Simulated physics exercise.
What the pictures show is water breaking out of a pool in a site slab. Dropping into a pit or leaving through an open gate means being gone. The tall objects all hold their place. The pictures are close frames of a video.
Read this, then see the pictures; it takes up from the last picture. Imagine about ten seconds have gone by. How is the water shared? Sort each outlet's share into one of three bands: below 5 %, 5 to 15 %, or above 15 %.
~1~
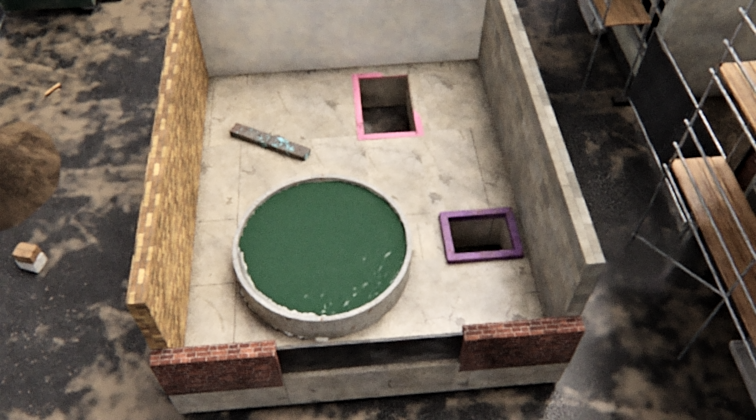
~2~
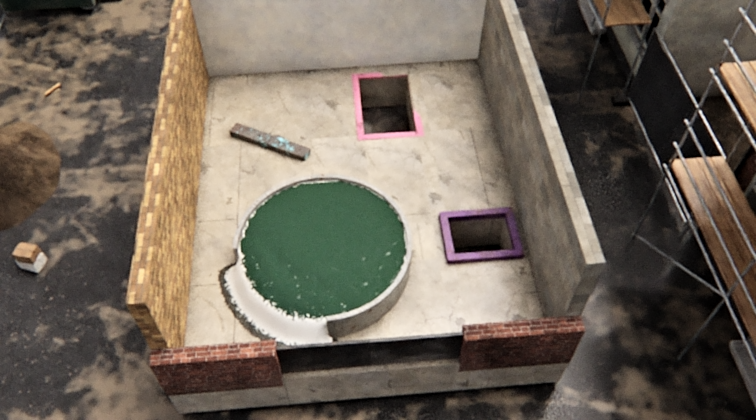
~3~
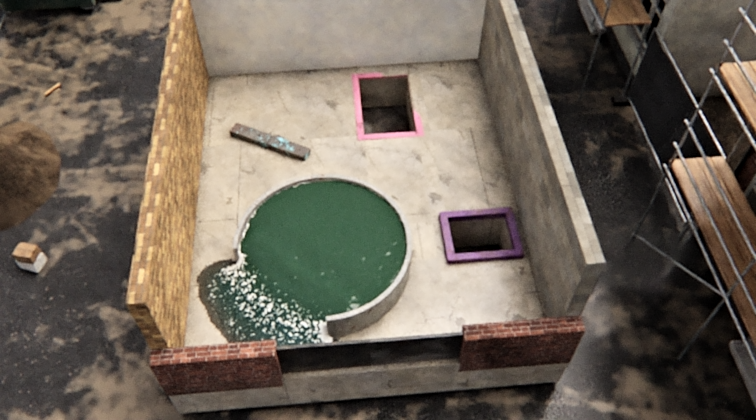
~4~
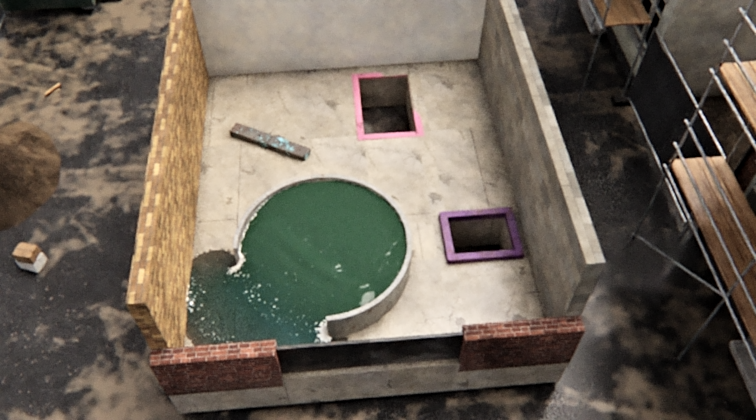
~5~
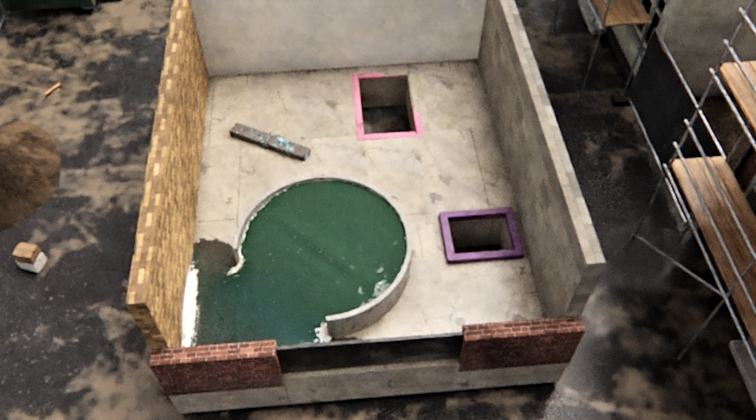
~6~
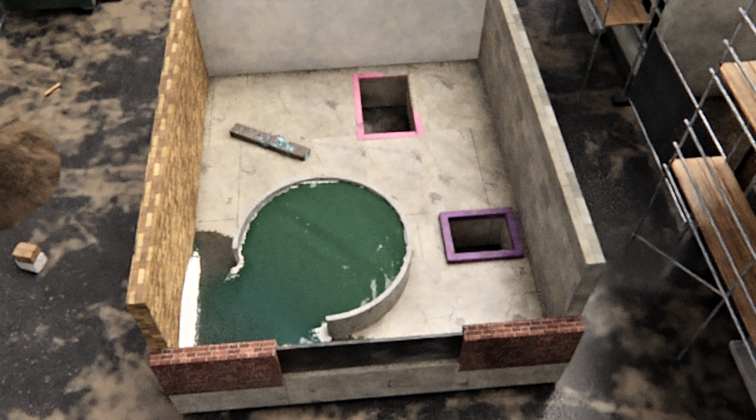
Shares: The gate gets below 5 %; the purple pit gets below 5 %; the pink pit gets 5 to 15 %.
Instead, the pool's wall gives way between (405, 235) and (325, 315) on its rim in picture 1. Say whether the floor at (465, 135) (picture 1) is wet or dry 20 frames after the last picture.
Check at the given point: Inundated.
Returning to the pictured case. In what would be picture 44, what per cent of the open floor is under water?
The answer is around 75 per cent.
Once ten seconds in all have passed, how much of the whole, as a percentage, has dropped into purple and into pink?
Near 0 in a hundred, followed by near 10 in a hundred.
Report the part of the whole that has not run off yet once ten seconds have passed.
I'd say roughly 90 percent.
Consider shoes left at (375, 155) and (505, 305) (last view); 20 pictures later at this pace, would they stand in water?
In that order: Clear, awash.
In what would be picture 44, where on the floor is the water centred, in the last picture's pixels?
The water centres close to (309, 241).
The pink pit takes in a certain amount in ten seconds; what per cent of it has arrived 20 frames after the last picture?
Share at that point: Close to 0 in a hundred.
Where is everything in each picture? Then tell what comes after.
Still water in the pool at (323, 245), in the first frame.
Water pours out at (265, 312) and has run to a hidden place, in the second frame.
Water pours out at (265, 313) and has run to (207, 273), in the third frame.
The front is at (193, 265), out from the gap at (265, 313), in the fourth frame.
The front is at (194, 250), out from the gap at (265, 313), in the fifth frame.
The front is at a hidden place, out from the gap at (265, 313), in the sixth frame.
A moment on, water covers 15 % of the floor; the gate 0 %, the purple pit 0 %, the pink pit 0 %.
Next, water covers 25 % of the floor; the gate 0 %, the purple pit 0 %, the pink pit 0 %.
Then, water covers 55 % of the floor; the gate 0 %, the purple pit 0 %, the pink pit 0 %.
Later, water covers 75 % of the floor; the gate 0 %, the purple pit 0 %, the pink pit 3 %.
In the end, water covers 95 % of the floor; the gate 0 %, the purple pit 0 %, the pink pit 10 %.
